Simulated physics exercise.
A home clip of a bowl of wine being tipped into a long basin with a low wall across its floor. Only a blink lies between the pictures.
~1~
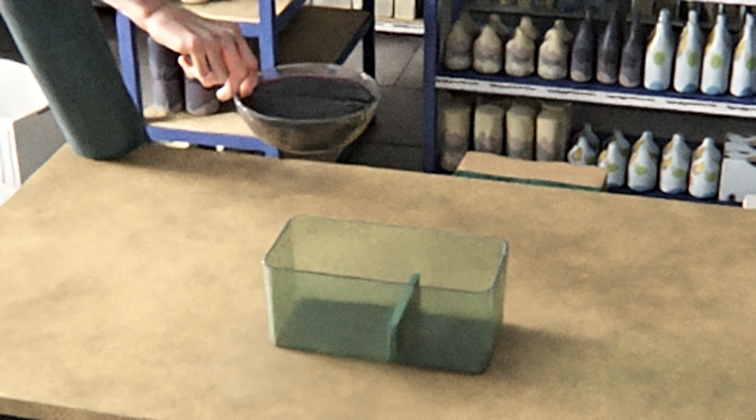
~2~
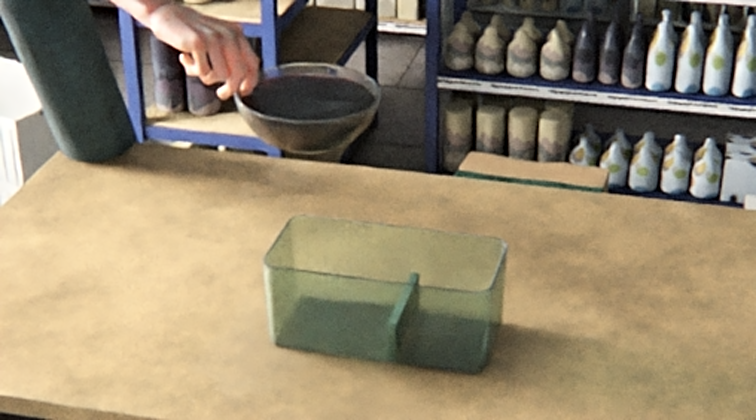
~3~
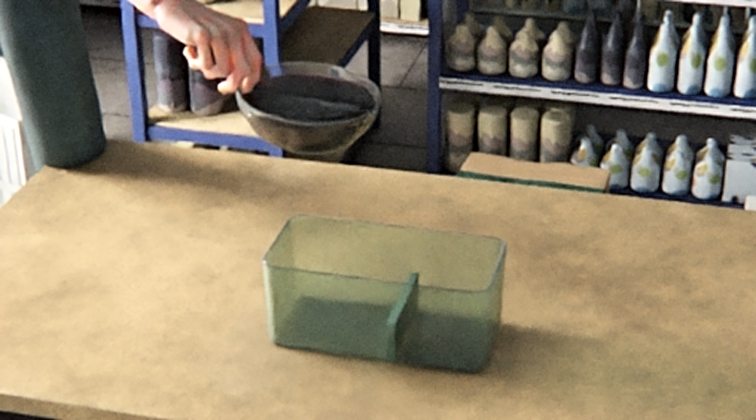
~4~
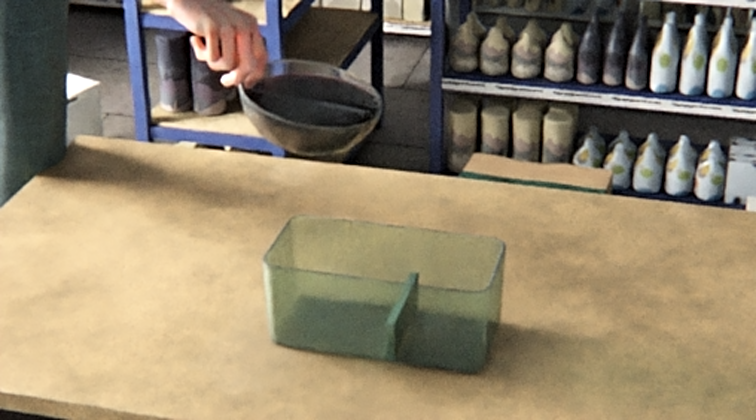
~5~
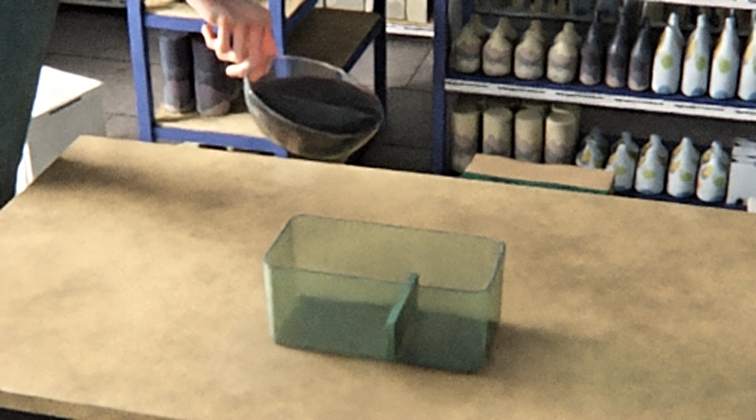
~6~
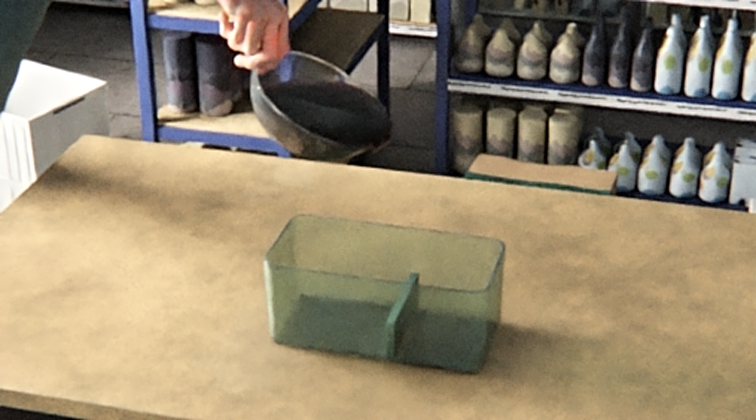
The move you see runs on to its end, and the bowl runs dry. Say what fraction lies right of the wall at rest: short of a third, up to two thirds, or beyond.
The share right of the wall is between a third and two thirds.
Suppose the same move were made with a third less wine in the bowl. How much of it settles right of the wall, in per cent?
About 60 per cent.
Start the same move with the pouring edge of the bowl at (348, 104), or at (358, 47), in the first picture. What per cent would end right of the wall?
Roughly 35 per cent, and 55 per cent.
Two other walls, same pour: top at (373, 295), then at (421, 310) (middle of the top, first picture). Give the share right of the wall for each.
The first gives 75 %, the second 45 %.
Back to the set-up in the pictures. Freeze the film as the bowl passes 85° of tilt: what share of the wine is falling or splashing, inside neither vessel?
About 55 per cent.
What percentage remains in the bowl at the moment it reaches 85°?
Some 10 per cent.
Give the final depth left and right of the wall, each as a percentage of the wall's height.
Some 30 per cent left and 60 right.
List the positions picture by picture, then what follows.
In the first frame, it leans 0°; its right rim is at (378, 100); the wine meets the walls at (245, 91) and (375, 104); the long basin's rim runs from (277, 240) to (500, 267); the wall's top is at (405, 299).
In the second frame, it leans 1°; its right rim is at (377, 101); the wine meets the walls at (245, 90) and (375, 105).
In the third frame, it leans 5°; its right rim is at (378, 106); the wine meets the walls at (247, 88) and (376, 108).
In the fourth frame, it leans 11°; its right rim is at (379, 114); the wine meets the walls at (250, 87) and (378, 111).
In the fifth frame, it leans 20°; its right rim is at (380, 125); the wine meets the walls at (255, 88) and (379, 118); 2 per cent is over the edge.
In the sixth frame, it leans 29°; its right rim is at (379, 136); the wine meets the walls at (261, 91) and (368, 121); 9 per cent is over the edge.
A moment on, the bowl is tipped on its side and 9 per cent is still to pour, 1 is left of the wall and 35 right of it.
Next, the bowl is tipped on its side and 0 per cent is still to pour, 20 is left of the wall and 56 right of it.
Then the bowl is tipped on its side and 0 per cent is still to pour, 29 is left of the wall and 61 right of it.
Later the bowl is tipped on its side and 0 per cent is still to pour, 34 is left of the wall and 56 right of it.
In the end 35 per cent lies left of the wall, 55 right of it and 10 outside.
